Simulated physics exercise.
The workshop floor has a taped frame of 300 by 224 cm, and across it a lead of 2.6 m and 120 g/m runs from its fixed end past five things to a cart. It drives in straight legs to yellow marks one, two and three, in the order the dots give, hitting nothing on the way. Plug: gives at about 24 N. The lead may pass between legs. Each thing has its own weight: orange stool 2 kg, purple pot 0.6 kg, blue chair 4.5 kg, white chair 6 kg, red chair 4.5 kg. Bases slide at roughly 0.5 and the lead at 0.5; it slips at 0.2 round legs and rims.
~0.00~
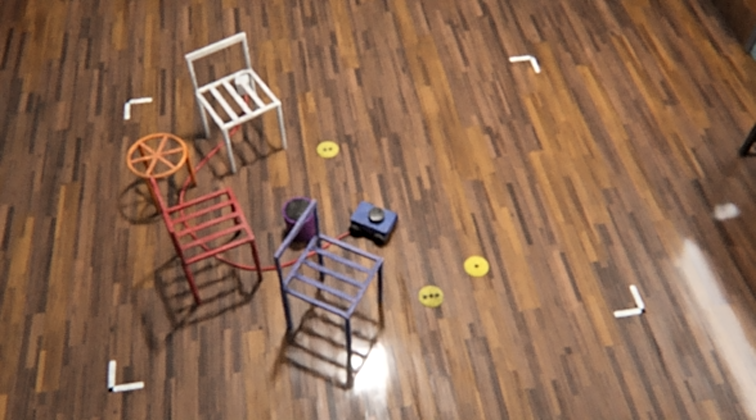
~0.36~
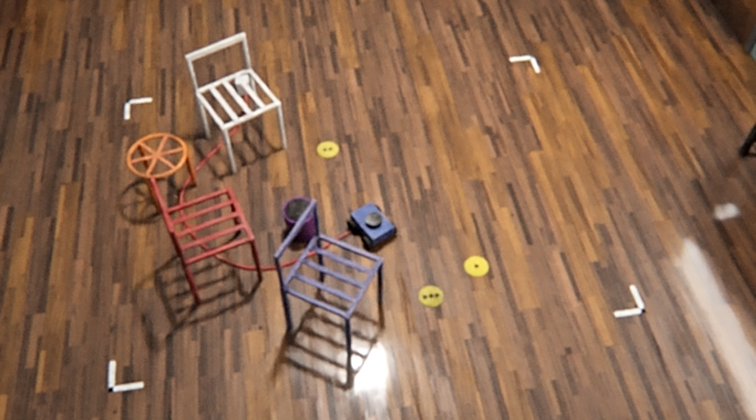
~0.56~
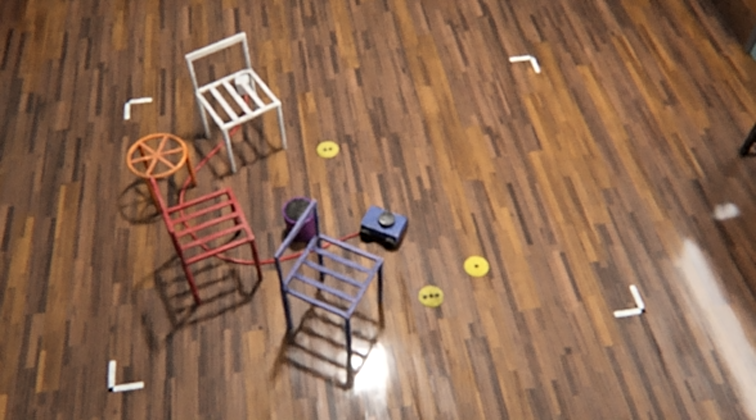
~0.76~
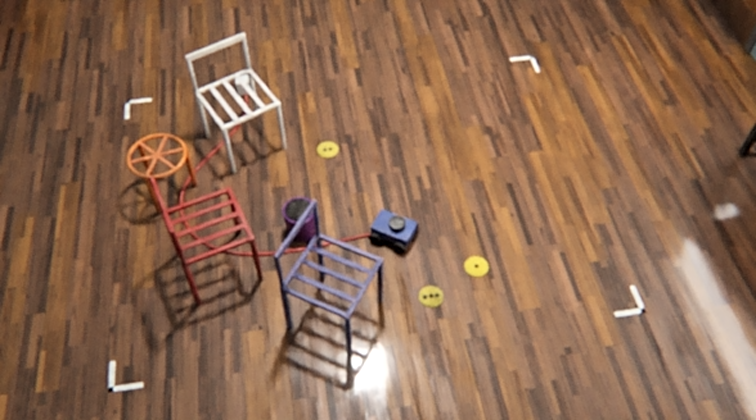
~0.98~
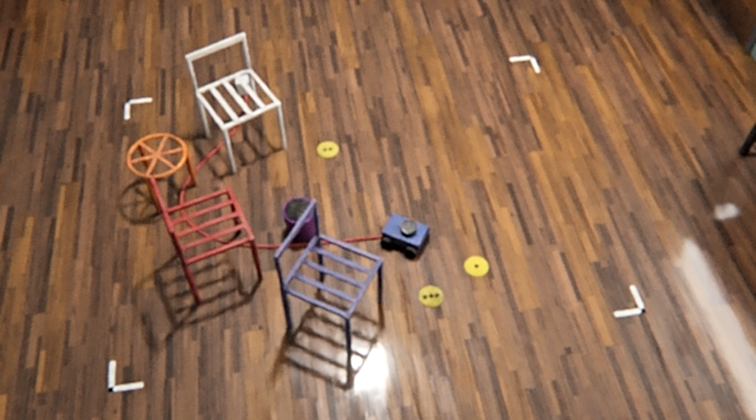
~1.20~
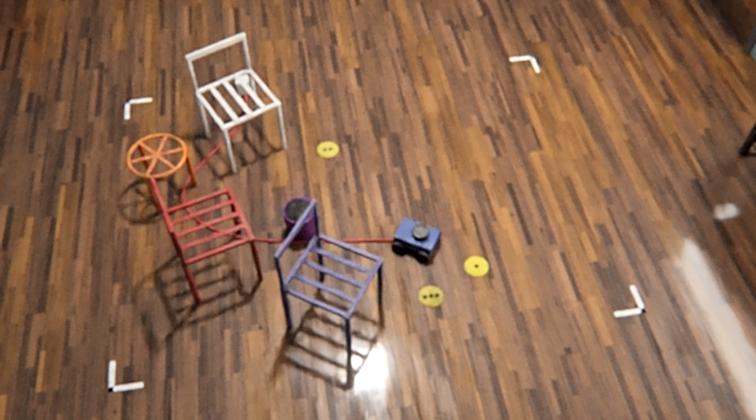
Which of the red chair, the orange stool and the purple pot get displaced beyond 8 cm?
In the end the red chair holds its ground; the orange stool does not hold its ground; the purple pot holds its ground.
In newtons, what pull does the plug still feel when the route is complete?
It comes out close to 1 N.
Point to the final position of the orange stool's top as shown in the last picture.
Rest point, last frame: Approx. (196, 153).
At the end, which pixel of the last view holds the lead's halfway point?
Midpoint of length, last view: Approx. (247, 234).
At 3.4 s, cart at (434, 232), lead slack at the fixed end; orange stool 24 cm off its start, red chair 3 cm off its start.
At 5.7 s, cart at (346, 163), lead slack at the fixed end; orange stool 24 cm off its start, red chair 3 cm off its start.
At 8.0 s, cart at (371, 211), lead slack at the fixed end; orange stool 24 cm off its start at (196, 153), red chair 3 cm off its start at (212, 221).
At 10.2 s, cart at (431, 295), lead slack at the fixed end; orange stool 24 cm off its start, red chair 3 cm off its start.
At 10.6 s, cart at (431, 295), lead slack at the fixed end; orange stool 24 cm off its start at (196, 153), red chair 3 cm off its start at (212, 221), purple pot 0 cm off its start at (299, 210).
